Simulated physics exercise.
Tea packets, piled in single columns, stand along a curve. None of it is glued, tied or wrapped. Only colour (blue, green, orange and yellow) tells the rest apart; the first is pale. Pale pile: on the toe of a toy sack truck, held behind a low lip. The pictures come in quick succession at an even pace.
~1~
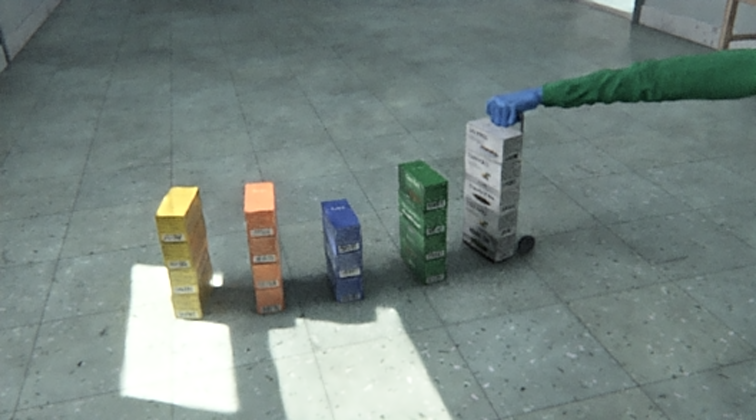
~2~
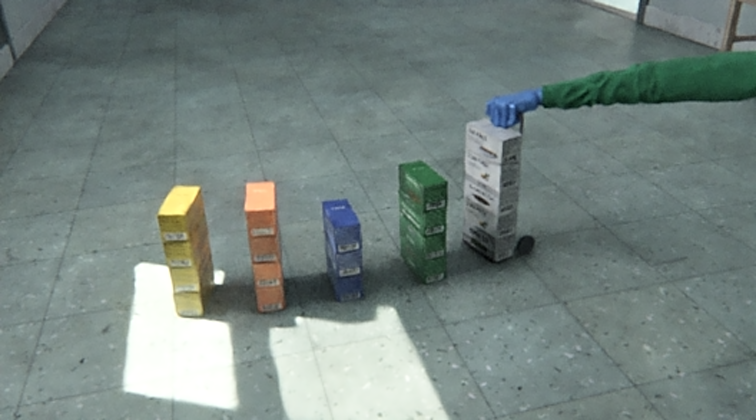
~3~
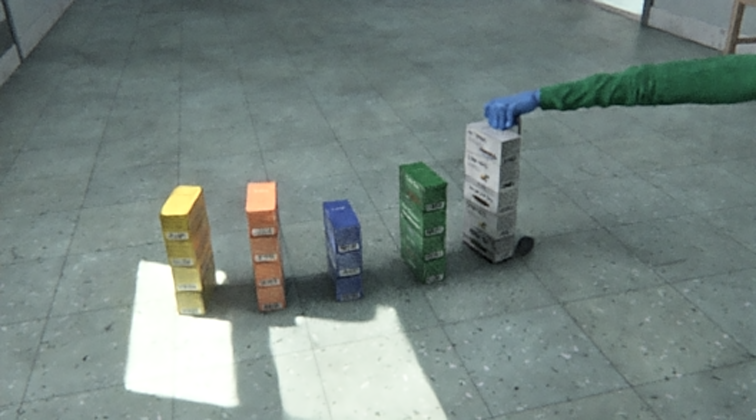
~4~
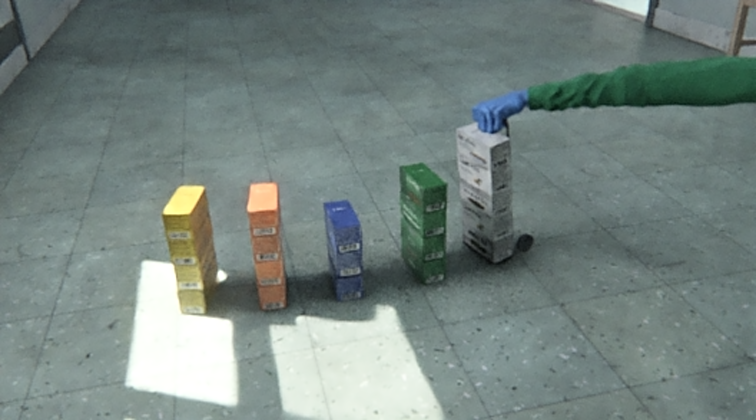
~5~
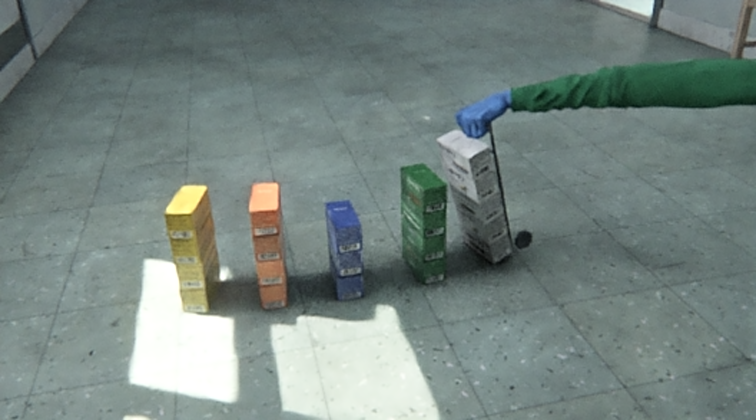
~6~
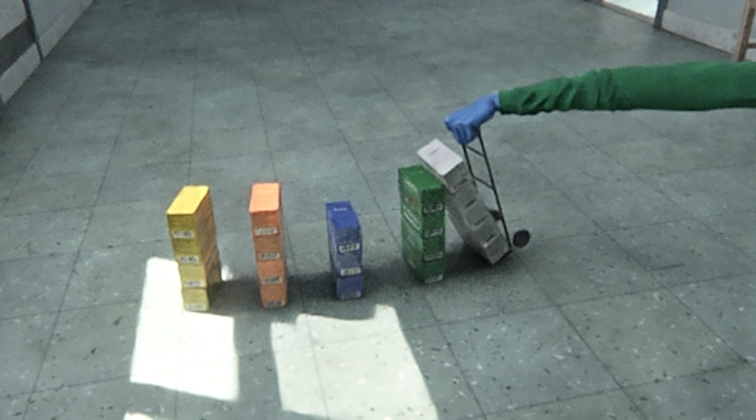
A blue-gloved hand on a green-sleeved arm reaches in from the right over a grey tiled floor with patches of sunlight, seen from slightly above. Yellow, orange, blue and green stacks of packets curve from left to right, ending with a pale stack on a small hand truck. The hand tilts the truck leftward, the pale stack leaning towards the unmoving green one, as the camera shifts slightly.
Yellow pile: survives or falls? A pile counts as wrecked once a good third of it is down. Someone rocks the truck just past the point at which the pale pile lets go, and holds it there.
Falls.
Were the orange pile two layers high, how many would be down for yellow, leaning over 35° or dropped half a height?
Yellow: 0.
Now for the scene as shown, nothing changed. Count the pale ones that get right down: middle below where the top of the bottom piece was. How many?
2, all in all.
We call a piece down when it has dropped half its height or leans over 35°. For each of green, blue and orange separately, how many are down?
Green: 4, blue: 3, orange: 4.
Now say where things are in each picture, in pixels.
In the first picture (pixels give the middle of a visible side; the camera moves round a little), truck frame level; top yellow packet (178, 200); top green packet (423, 172); none of the others has stirred.
Truck frame level; top yellow packet (179, 200), in the second picture.
Truck frame rocked barely; top yellow packet (182, 200), in the third picture.
Truck frame rocked a little, top of the pale pile leaning a little; top yellow packet (184, 199); none of the others has stirred, in the fourth picture.
Truck frame (495, 153) rocked a little, top of the pale pile leaning clearly; top yellow packet (187, 199); none of the others has stirred, in the fifth picture.
Truck frame (486, 157) rocked clearly, top of the pale pile leaning well over; top yellow packet (188, 199); top green packet (421, 177); none of the others has stirred, in the sixth picture.
Shortly afterwards, 5 of the pale pile down; none of the 4 yellow packets down (0 of 15 in all colours); top yellow packet unmoved; top green packet tilted clearly.
Next, 5 of the pale pile down; none of the 4 yellow packets down (6 of 15 in all colours); top yellow packet unmoved; top green packet tilted well over, about its own height lower.
Some moments later, 5 of the pale pile down; 4 of the 4 yellow packets down (15 of 15 in all colours); top yellow packet tilted steeply, some two heights lower; top orange packet tilted steeply, some two heights lower.
In the end, 5 of the pale pile down; 4 of the 4 yellow packets down (15 of 15 in all colours); top yellow packet on its side; top orange packet on its side. From the last view, middles, top yellow packet near (88, 284), top orange packet near (132, 268).
